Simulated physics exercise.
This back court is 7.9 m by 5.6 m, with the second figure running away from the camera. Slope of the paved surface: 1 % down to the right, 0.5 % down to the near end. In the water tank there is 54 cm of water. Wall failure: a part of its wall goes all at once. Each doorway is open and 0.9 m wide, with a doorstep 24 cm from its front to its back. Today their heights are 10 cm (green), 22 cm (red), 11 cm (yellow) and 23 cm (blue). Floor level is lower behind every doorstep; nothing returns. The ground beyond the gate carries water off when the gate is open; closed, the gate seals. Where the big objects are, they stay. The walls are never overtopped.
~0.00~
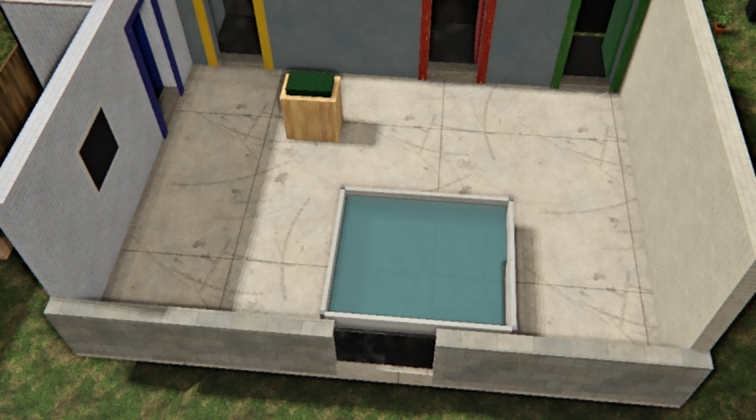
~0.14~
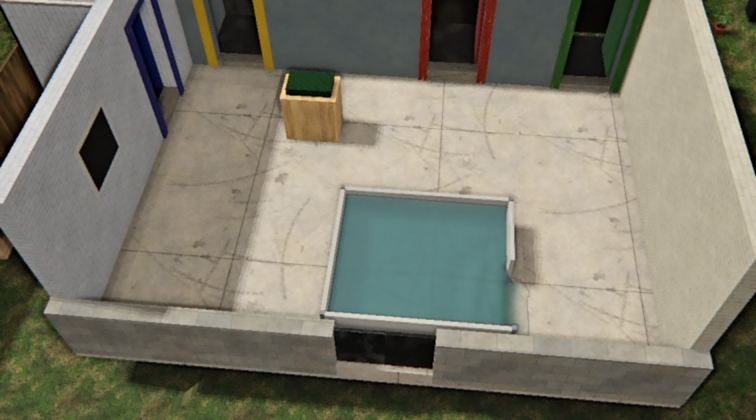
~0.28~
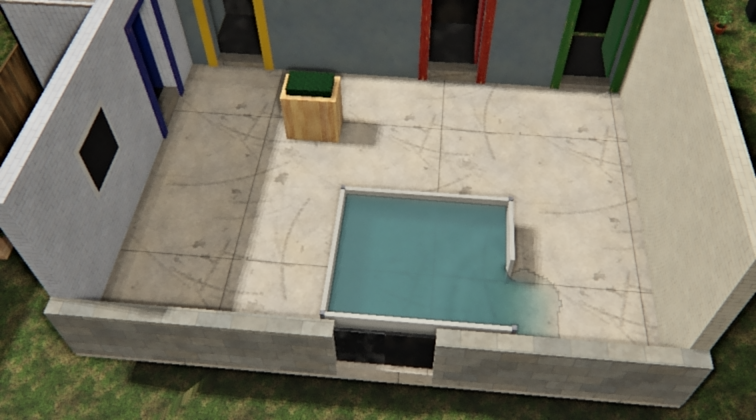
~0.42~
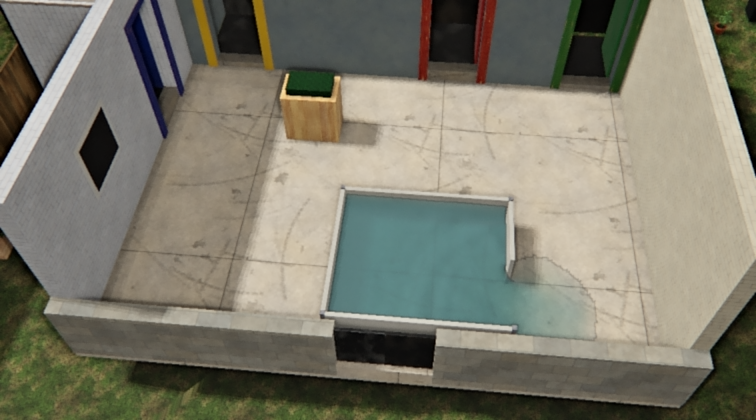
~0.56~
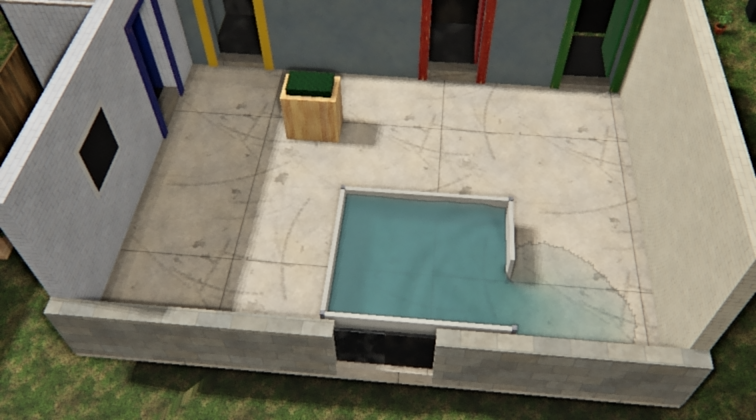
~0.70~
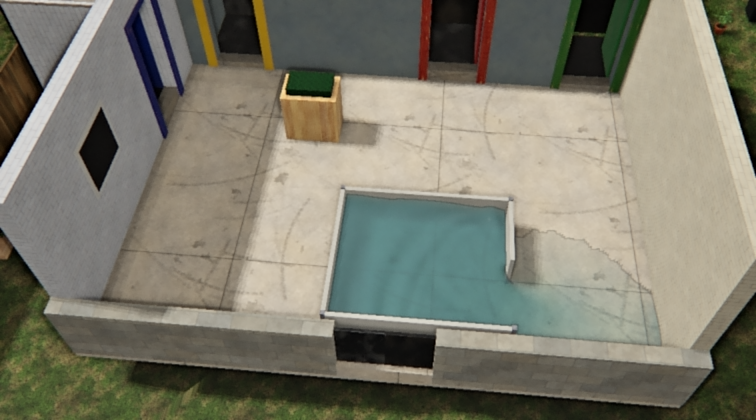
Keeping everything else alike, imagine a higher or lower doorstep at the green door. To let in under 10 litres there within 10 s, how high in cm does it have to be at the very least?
At least roughly 22 cm.
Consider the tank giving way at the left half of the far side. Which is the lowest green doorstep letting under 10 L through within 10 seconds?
About 13.5 cm.
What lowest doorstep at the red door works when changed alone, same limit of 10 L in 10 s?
At the red door you'd want roughly 7.5 cm.
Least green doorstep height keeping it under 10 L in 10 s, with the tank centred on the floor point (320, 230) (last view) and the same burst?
With that change, some 18 centimetres.
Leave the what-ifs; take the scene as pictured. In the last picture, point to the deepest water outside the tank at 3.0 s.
Around (650, 342).
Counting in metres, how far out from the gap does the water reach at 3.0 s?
Roughly 5.2 m.
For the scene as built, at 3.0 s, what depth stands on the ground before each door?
Centimetres: Green = 1, red = 0, yellow = 0, blue = 0.
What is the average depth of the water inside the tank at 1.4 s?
Averaged depth comes out at about 41 cm.
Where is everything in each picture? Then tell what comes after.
Still water, 54 cm deep, in the water tank at (422, 256); the green door at (597, 45) is dry, in the first frame.
Water pours out at (507, 309) and has run 0.2 m, to (522, 308); about 5 cm deep outside, 54 cm at the back, in the second frame.
The gap is at (507, 309), the front 0.7 m out at (553, 326); the back of the water tank holds 54 cm, in the third frame.
The gap is at (506, 310), the front 1.2 m out at (591, 318); the back of the water tank holds 54 cm, in the fourth frame.
The gap is at (506, 310), the front 1.7 m out at (629, 321); the back of the water tank holds 54 cm, in the fifth frame.
The gap is at (507, 309), the front 2.1 m out at a hidden place; the back of the water tank holds 54 cm; the green door at (597, 45), 5.0 m from the gap, is still 3.7 m from the nearest water, in the sixth frame.
After 1.4 s water covers 10 % of the floor, deepest (50 cm) near (653, 366); it has not reached the green door.
After 3.0 s water covers 25 % of the floor, deepest (37 cm) near (650, 342); it has not reached the green door.
After 10.0 s water covers 90 % of the floor, deepest (13 cm) near (601, 373); 12 cm at the green door, 220 litres in over its 10 cm doorstep.
At the green door as built, the water arrived by 3.1 s and peaked near 24 cm at 4.0 s.
Run again over the same 10 s with other heights there, 29 litres in over 19 cm, 1 litre over 25.5 cm. The limit of 10 litres is kept from about 22 cm up.
